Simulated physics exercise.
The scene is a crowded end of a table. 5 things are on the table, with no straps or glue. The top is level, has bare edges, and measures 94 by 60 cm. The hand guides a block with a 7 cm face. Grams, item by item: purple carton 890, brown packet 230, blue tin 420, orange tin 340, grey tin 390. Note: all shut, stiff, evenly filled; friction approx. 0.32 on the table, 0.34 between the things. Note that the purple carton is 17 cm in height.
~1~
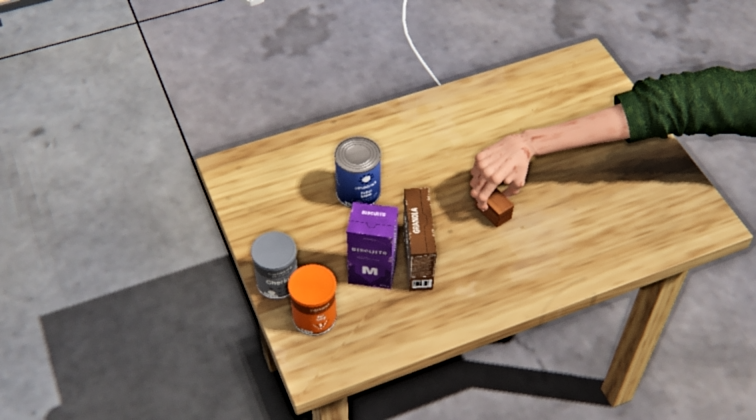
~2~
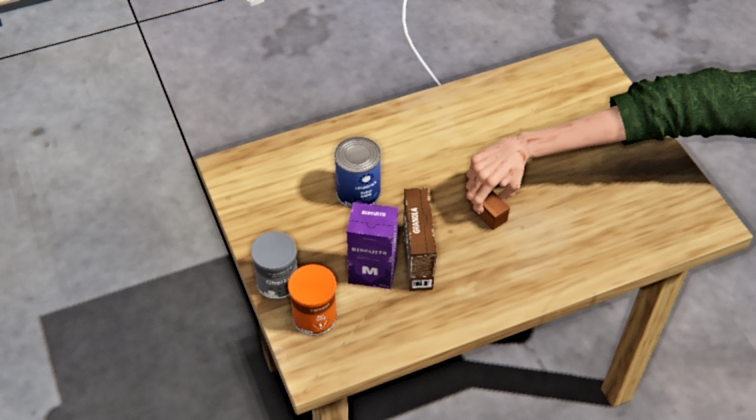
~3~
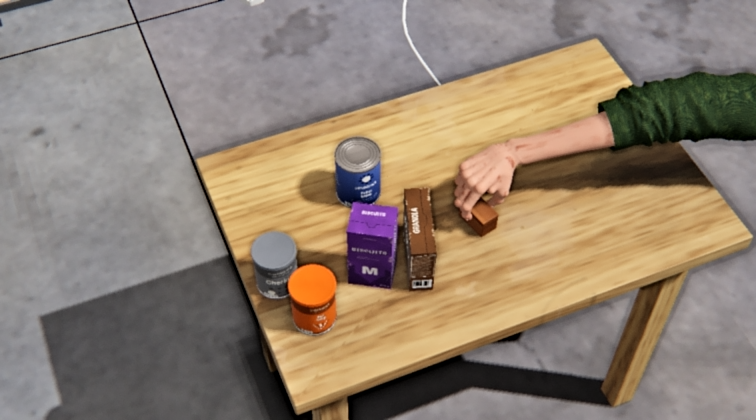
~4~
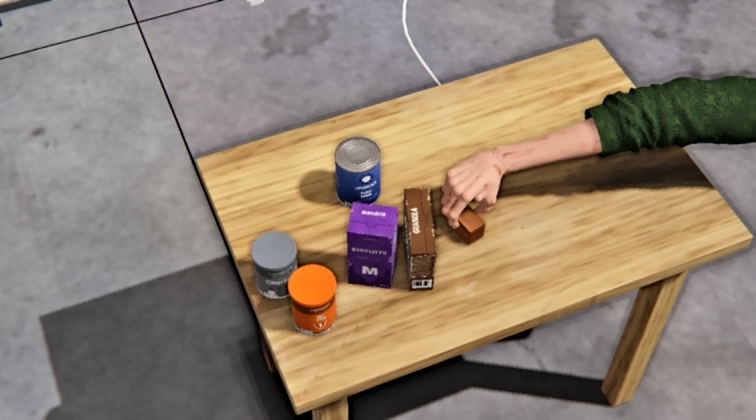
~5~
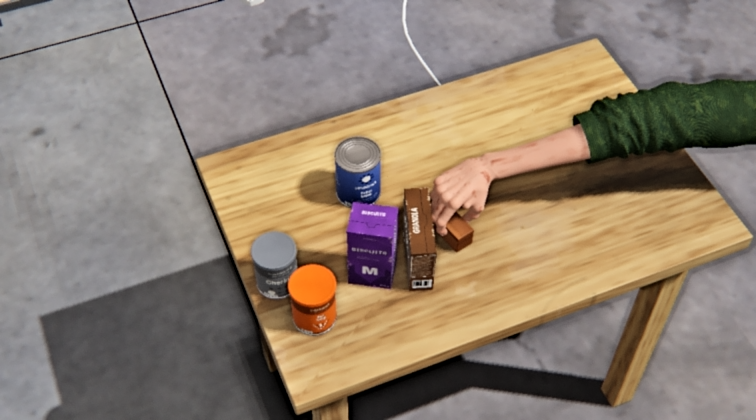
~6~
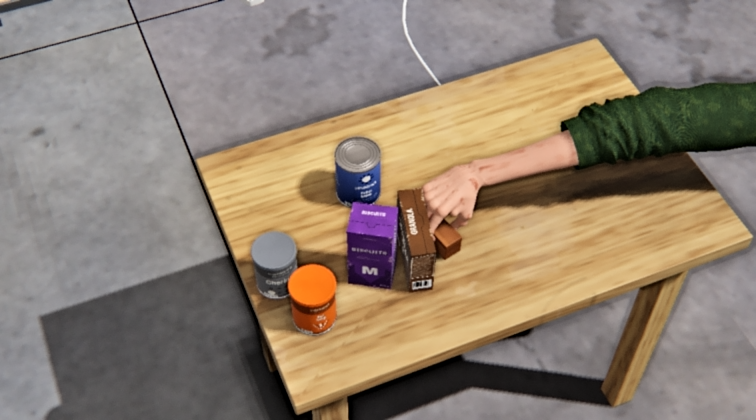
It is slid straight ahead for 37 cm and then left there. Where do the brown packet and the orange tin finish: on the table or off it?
The brown packet on the table, the orange tin off the table.
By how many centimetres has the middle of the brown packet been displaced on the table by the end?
Start to finish, roughly 23 cm.
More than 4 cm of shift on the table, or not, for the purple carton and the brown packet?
Here the purple carton moves off, and the brown packet moves off.
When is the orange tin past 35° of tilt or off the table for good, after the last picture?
Time: Roughly 1.3 s.
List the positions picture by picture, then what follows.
In the first frame, pusher on by 0 cm; brown packet (419, 240); orange tin (313, 301).
In the second frame, pusher on by 1 cm; grey tin (276, 266); purple carton (373, 247).
In the third frame, pusher on by 4 cm; blue tin (358, 173); grey tin (276, 266).
In the fourth frame, pusher on by 7 cm; purple carton (373, 247); blue tin (358, 173).
In the fifth frame, pusher on by 10 cm; grey tin (276, 266); purple carton (373, 247).
In the sixth frame, pusher on by 13 cm; brown packet (415, 240); orange tin (313, 301).
Then, 0.70 s after the last picture, pusher on by 24 cm; brown packet slid 10 cm near (377, 266); purple carton slid 8 cm.
Then, 1.30 s after the last picture, pusher on by 34 cm; orange tin now off the table; brown packet slid 19 cm near (334, 294); purple carton slid 16 cm.
Then, 1.70 s after the last picture, pusher on by 37 cm; brown packet slid 23 cm near (319, 303); purple carton slid 20 cm.
By the end, off the table, orange tin; not toppled but over 4 cm from the start, purple carton and brown packet; the other 2 in place, give or take 4 cm. Seen from the same camera at the end, brown packet near (319, 303).
